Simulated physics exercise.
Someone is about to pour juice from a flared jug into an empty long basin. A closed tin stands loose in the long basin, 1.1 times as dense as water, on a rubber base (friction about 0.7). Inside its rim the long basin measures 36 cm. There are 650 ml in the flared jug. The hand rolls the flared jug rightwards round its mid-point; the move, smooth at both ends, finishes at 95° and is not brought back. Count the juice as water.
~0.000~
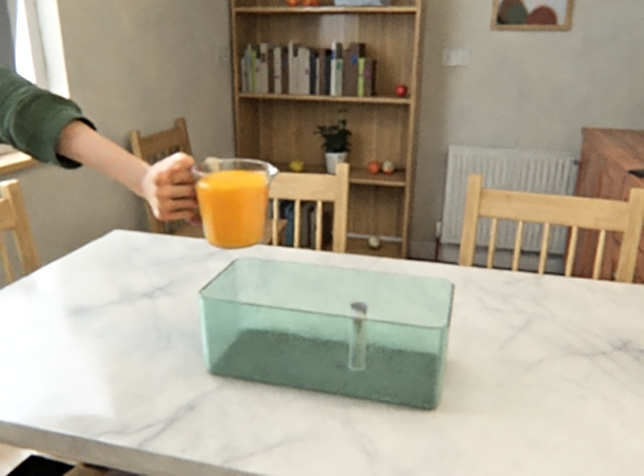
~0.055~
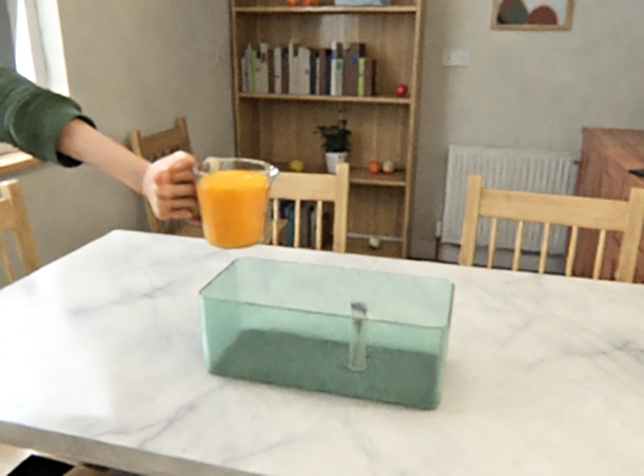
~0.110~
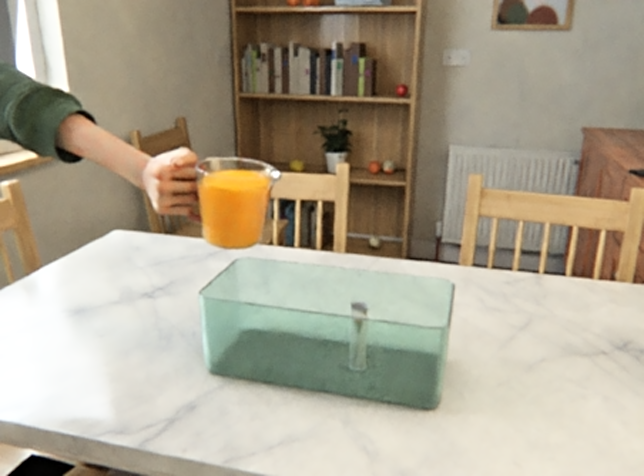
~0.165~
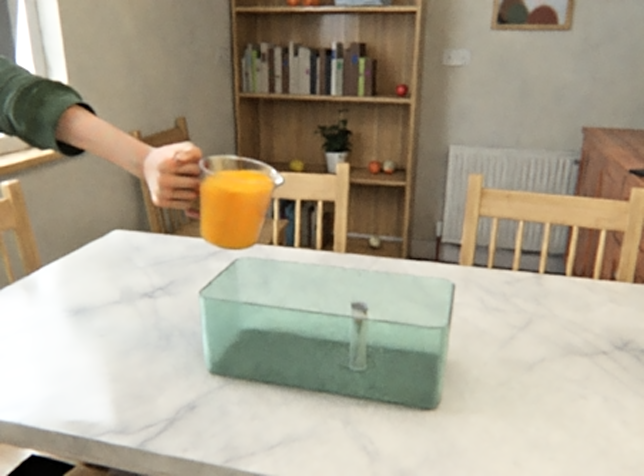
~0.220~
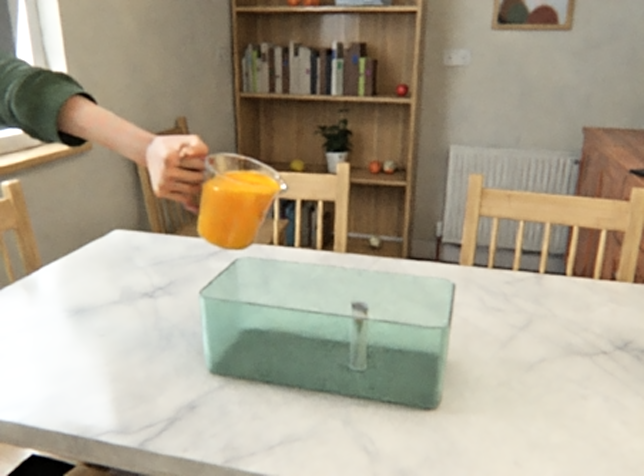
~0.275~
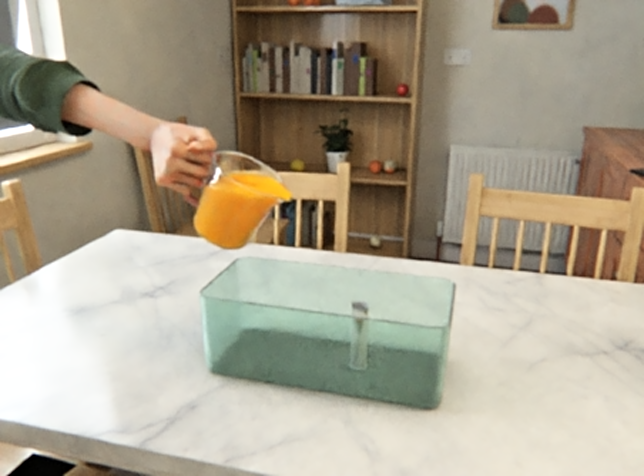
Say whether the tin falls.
The tin stays up.
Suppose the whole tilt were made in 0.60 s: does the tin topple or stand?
Then it stays up.
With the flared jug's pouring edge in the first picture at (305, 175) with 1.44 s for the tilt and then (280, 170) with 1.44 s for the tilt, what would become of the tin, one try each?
First it goes over; then it stays up.
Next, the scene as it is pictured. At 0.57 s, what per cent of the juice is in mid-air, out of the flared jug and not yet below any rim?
Near 22 in a hundred.
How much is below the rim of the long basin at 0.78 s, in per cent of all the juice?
Some 70 per cent.
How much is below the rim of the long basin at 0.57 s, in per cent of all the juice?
Some 18 per cent.
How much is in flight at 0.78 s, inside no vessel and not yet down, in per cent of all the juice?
Near 12 in a hundred.
By 0.57 s the tilt is 82° and 59 per cent is still to pour; the tin stands where it began.
By 0.78 s the tilt is 95° and 17 per cent is still to pour; the tin stands where it began.
By 1.01 s the tilt is 95° and 3 per cent is still to pour; the tin stands where it began.
By 1.25 s the tilt is 95° and 0 per cent is still to pour; the tin stands where it began.
At rest the tin stands where it began.
